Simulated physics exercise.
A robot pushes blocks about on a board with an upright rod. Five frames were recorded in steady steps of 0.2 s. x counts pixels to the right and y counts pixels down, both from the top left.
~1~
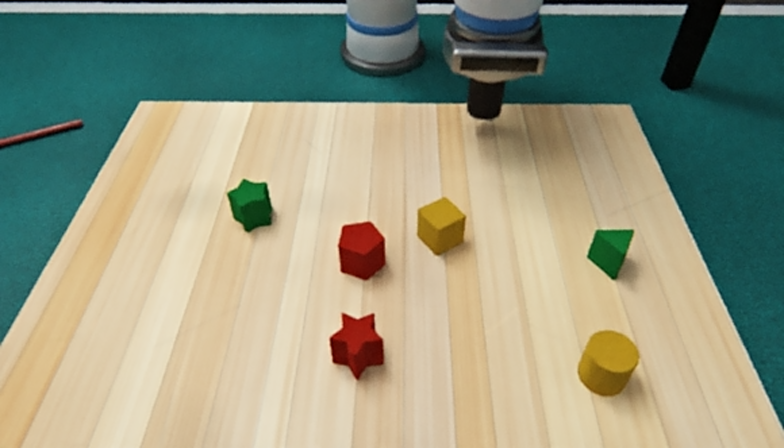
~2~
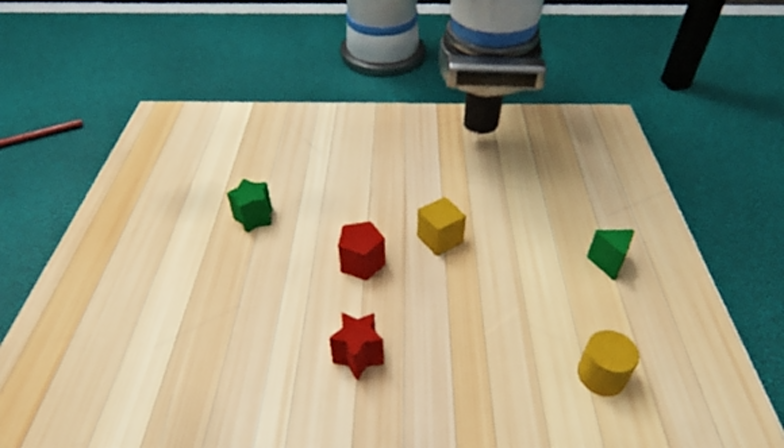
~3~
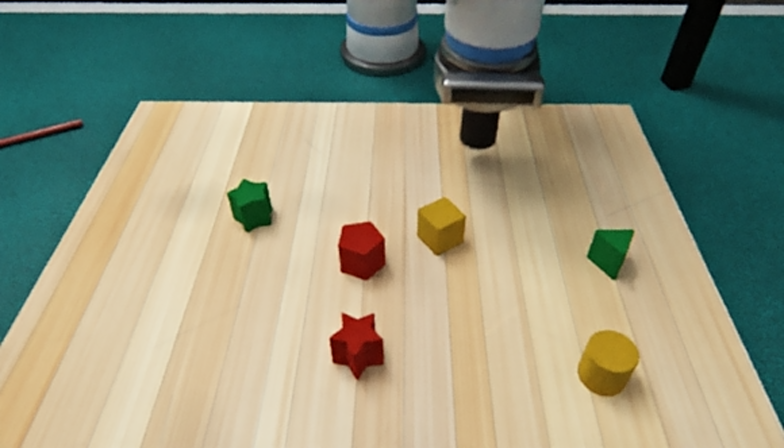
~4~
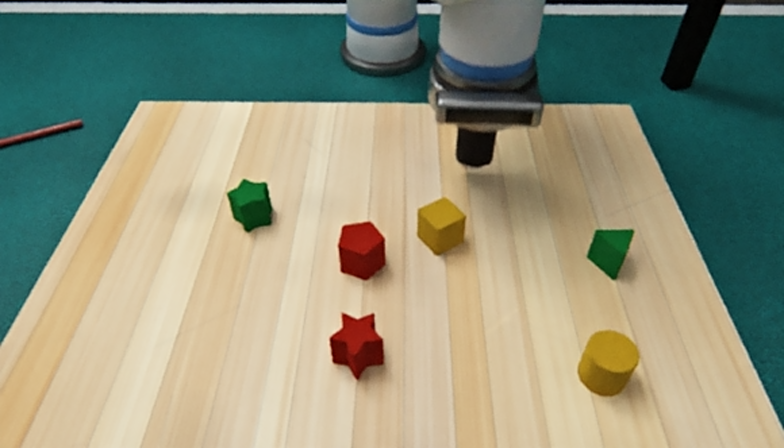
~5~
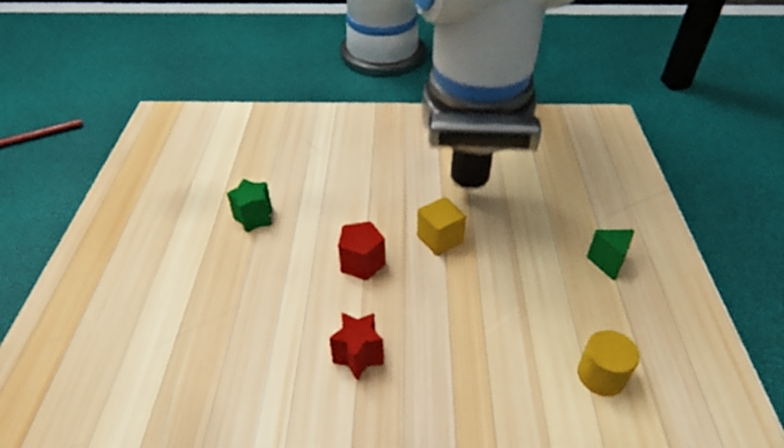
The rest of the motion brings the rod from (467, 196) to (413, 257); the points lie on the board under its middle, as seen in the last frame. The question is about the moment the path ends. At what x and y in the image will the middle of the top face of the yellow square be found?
In the picture, it is at (417, 262).
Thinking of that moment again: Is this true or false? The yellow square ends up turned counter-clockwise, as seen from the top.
True - the claim holds.
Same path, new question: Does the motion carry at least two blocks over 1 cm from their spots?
No, it doesn't check out.
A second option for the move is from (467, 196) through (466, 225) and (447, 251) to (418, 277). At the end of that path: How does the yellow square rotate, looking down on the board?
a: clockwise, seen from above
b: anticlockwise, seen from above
(a)
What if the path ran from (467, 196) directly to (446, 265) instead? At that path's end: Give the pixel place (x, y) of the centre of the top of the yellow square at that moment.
Put as a pixel place, it's (409, 249).
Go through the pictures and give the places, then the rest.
The first picture shows rod tip (484, 111); block tops, red pentagonal block (360, 236); yellow square (442, 212).
The second picture shows rod (481, 124); blocks unchanged.
The third picture shows rod (478, 139); blocks unchanged.
The fourth picture shows rod (474, 157); blocks unchanged.
The fifth picture shows rod (470, 177); red pentagonal block (360, 236); yellow square (442, 212).
The first path, step by step. One third of the way, rod (452, 196); yellow square (439, 217).
Two thirds of the way, rod (433, 217); yellow square (428, 238), turned 45° anticlockwise.
At the end, rod (413, 237); red pentagonal block in place; yellow square (417, 262), turned 70° anticlockwise.
